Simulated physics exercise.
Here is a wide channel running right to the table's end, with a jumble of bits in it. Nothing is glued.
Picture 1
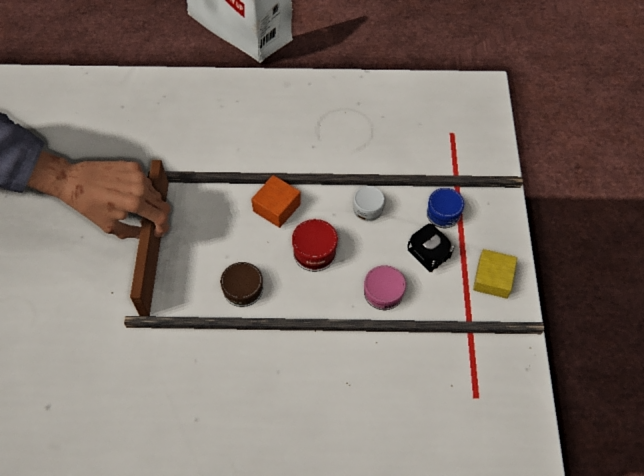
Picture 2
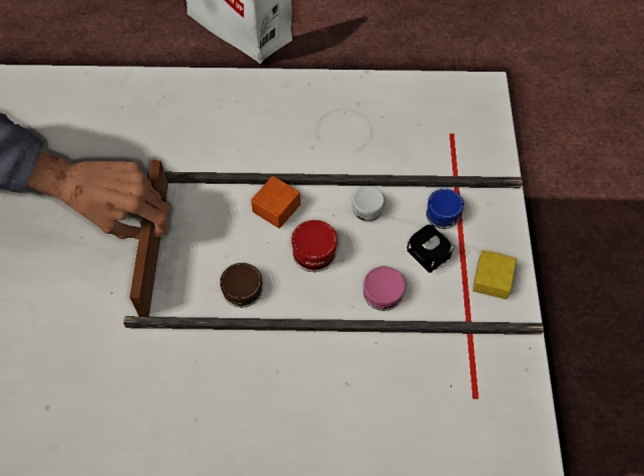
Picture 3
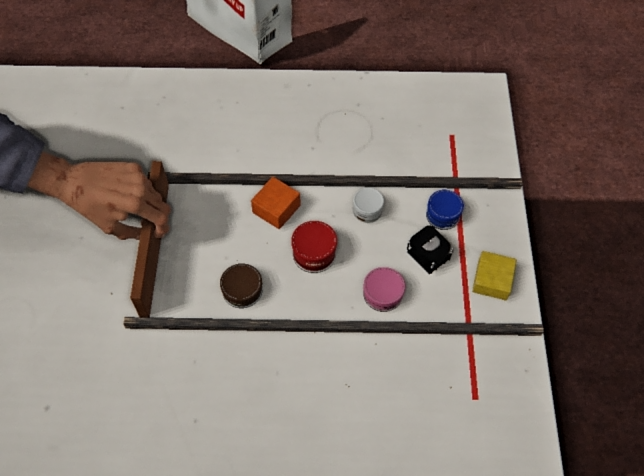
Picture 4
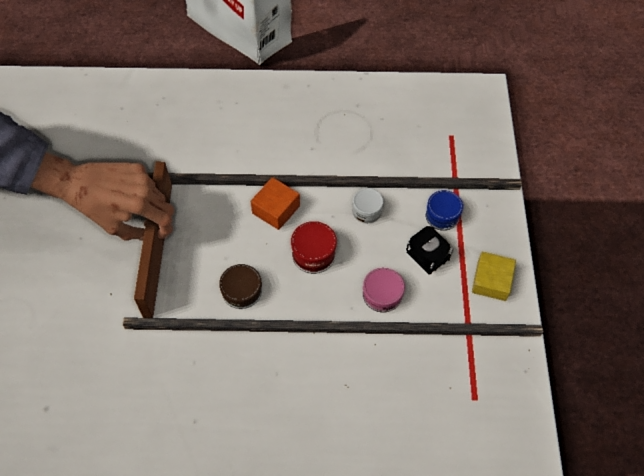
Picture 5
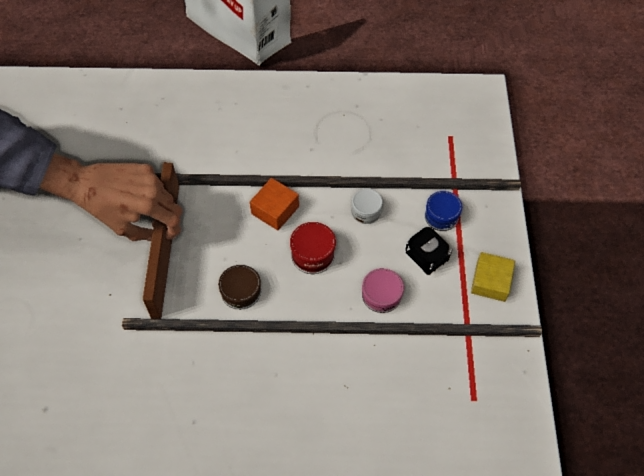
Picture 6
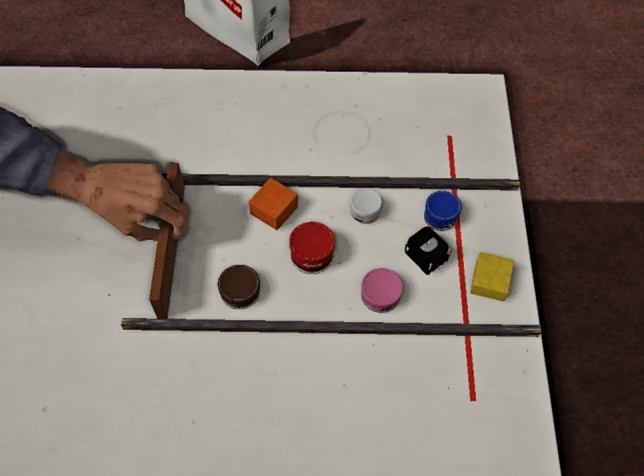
A hand in a dark sleeve grips a brown board at the left of a wide channel between two dark rails on a white table, seen from above. Inside sit orange, brown, red, white, pink, black and blue pieces, with a yellow block beyond a red tape line at right. The hand slides the board slightly rightward, touching nothing, while the view barely drifts.
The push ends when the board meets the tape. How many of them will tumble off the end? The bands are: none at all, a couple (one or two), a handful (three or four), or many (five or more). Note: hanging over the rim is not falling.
Drops: Fewer than three, some.
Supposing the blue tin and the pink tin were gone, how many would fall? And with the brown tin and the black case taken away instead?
The first removal gives 0, the second gives 1.
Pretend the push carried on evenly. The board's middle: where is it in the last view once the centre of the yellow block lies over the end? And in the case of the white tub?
When the yellow block crosses, the middle is near (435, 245); when the white tub crosses, near (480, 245).
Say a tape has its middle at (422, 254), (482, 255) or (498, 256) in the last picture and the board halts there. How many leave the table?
In order: 0, 5 and 5.
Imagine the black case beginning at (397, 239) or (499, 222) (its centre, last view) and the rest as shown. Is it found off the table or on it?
Per position - saved; not saved.
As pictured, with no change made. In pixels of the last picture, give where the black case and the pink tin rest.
Roughly (522, 256); the other one roughly (527, 301).
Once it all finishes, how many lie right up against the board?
I count 3 of them.
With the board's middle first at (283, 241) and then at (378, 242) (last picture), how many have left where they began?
2 at one spot and 7 at the other.
Soon after, none off yet; yellow block at rest near (492, 277); blue tin at rest near (442, 211); black case at rest near (427, 250).
Then, none off yet; yellow block at rest near (492, 277); blue tin moved a little near (454, 212); black case moving near (438, 251).
At rest, the number that fall off is one or two; fallen, blue tin and yellow block.
